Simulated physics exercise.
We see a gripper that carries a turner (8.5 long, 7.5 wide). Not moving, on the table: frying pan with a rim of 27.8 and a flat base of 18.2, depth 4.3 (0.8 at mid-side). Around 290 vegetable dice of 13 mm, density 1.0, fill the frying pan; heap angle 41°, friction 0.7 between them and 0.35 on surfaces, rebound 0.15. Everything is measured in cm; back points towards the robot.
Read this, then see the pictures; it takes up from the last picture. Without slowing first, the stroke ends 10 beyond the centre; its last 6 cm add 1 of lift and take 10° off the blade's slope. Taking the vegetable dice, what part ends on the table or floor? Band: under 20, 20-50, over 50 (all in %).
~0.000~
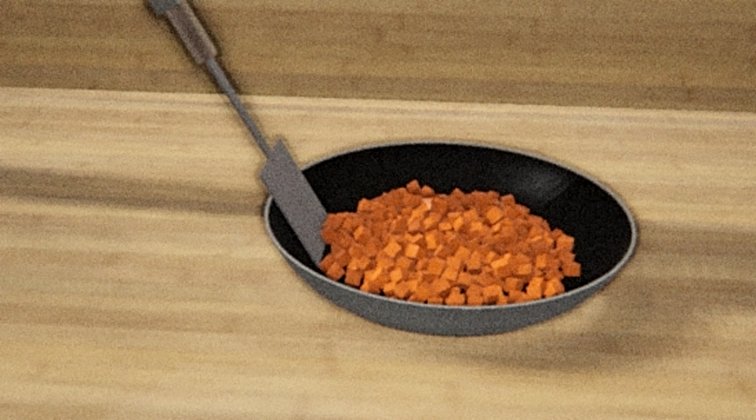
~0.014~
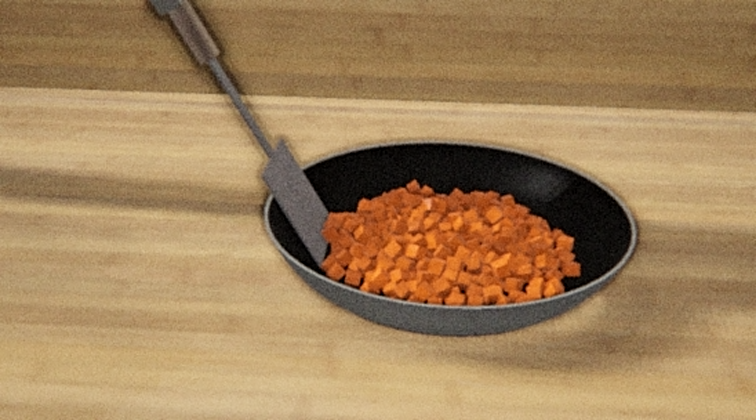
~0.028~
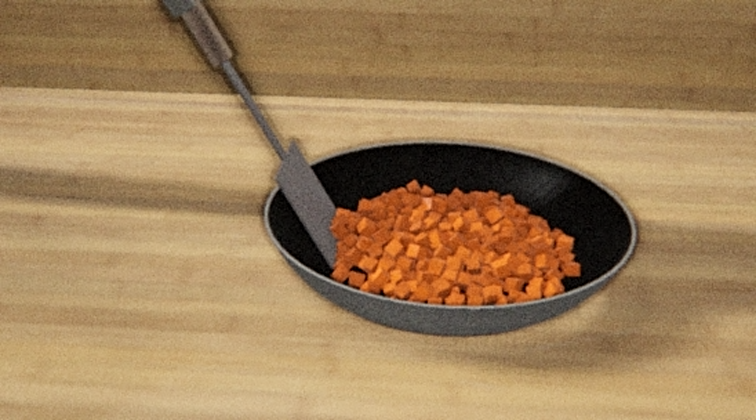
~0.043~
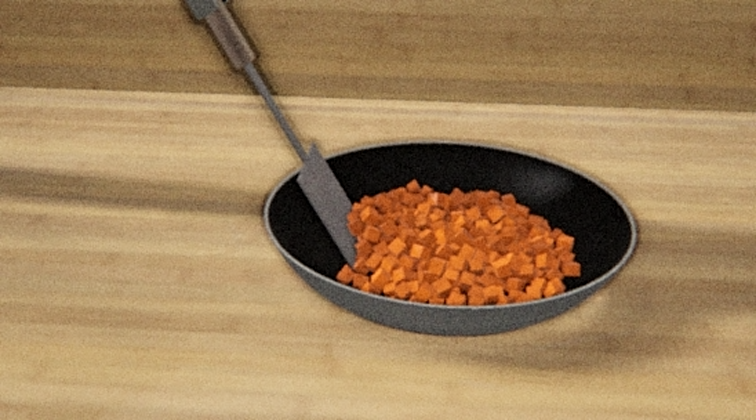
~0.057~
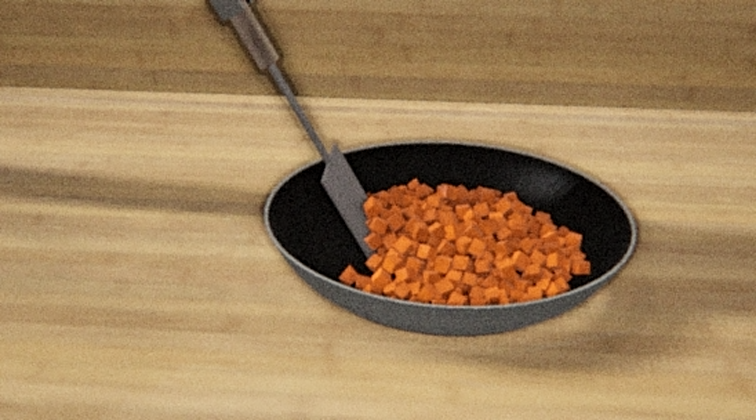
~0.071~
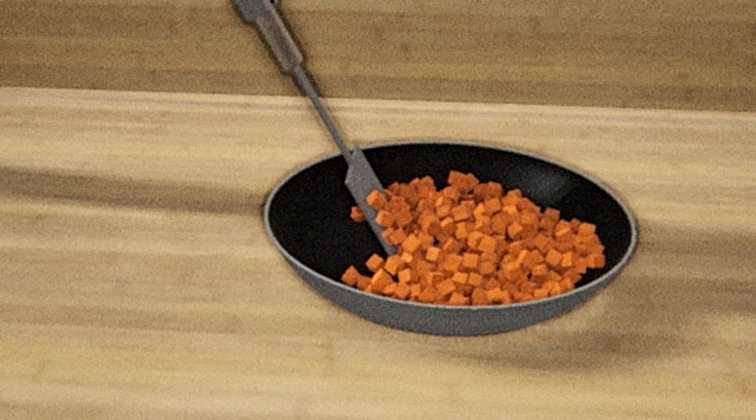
20-50 %.
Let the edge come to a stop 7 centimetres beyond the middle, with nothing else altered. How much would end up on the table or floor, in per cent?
It would be near 10 per cent.
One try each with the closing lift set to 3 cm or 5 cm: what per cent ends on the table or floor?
First try around 30 percent, second try around 20 percent.
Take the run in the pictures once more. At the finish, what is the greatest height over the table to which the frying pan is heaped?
5.5 cm.
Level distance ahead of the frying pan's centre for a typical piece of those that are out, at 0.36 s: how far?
Some 20 centimetres ahead.
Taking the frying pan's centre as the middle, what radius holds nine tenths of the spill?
Distance from centre: Approx. 30 cm.
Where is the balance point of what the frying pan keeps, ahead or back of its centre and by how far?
Roughly 4.5 centimetres ahead.
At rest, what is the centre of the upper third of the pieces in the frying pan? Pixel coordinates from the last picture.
Somewhere near (552, 234) in the last picture.
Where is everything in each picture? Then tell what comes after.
The first picture shows the turner top edge at (270, 156), sloping 61°; upper third of the load around (443, 235), from x 330 to 570, top at y 190; 291 in the frying pan.
The second picture shows the turner top edge at (272, 156), sloping 61°; upper third of the load around (443, 234), from x 330 to 570, top at y 190.
The third picture shows the turner top edge at (284, 158), sloping 61°; upper third of the load around (440, 233), from x 340 to 570, top at y 190.
The fourth picture shows the turner top edge at (306, 160), sloping 61°; upper third of the load around (431, 230), from x 345 to 570, top at y 190.
The fifth picture shows the turner top edge at (329, 161), sloping 61°; upper third of the load around (444, 225), from x 350 to 580, top at y 190.
The sixth picture shows the turner top edge at (351, 162), sloping 61°; upper third of the load around (458, 223), from x 350 to 595, top at y 180; 291 in the frying pan.
After 0.11 s, sloping 61°, highest piece 7 above the table; 291 in the frying pan.
After 0.14 s, sloping 59°, highest piece 7 above the table; 291 in the frying pan.
After 0.36 s, sloping 51°, highest piece 9 above the table; 201 in the frying pan, 54 on the table or floor, 36 on the blade or in flight.
After 1.41 s, sloping 51°, highest piece 5 above the table; 201 in the frying pan, 90 on the table or floor.
In the end, 201 in the frying pan, 90 on the table or floor. That is 31 % on the table or floor.
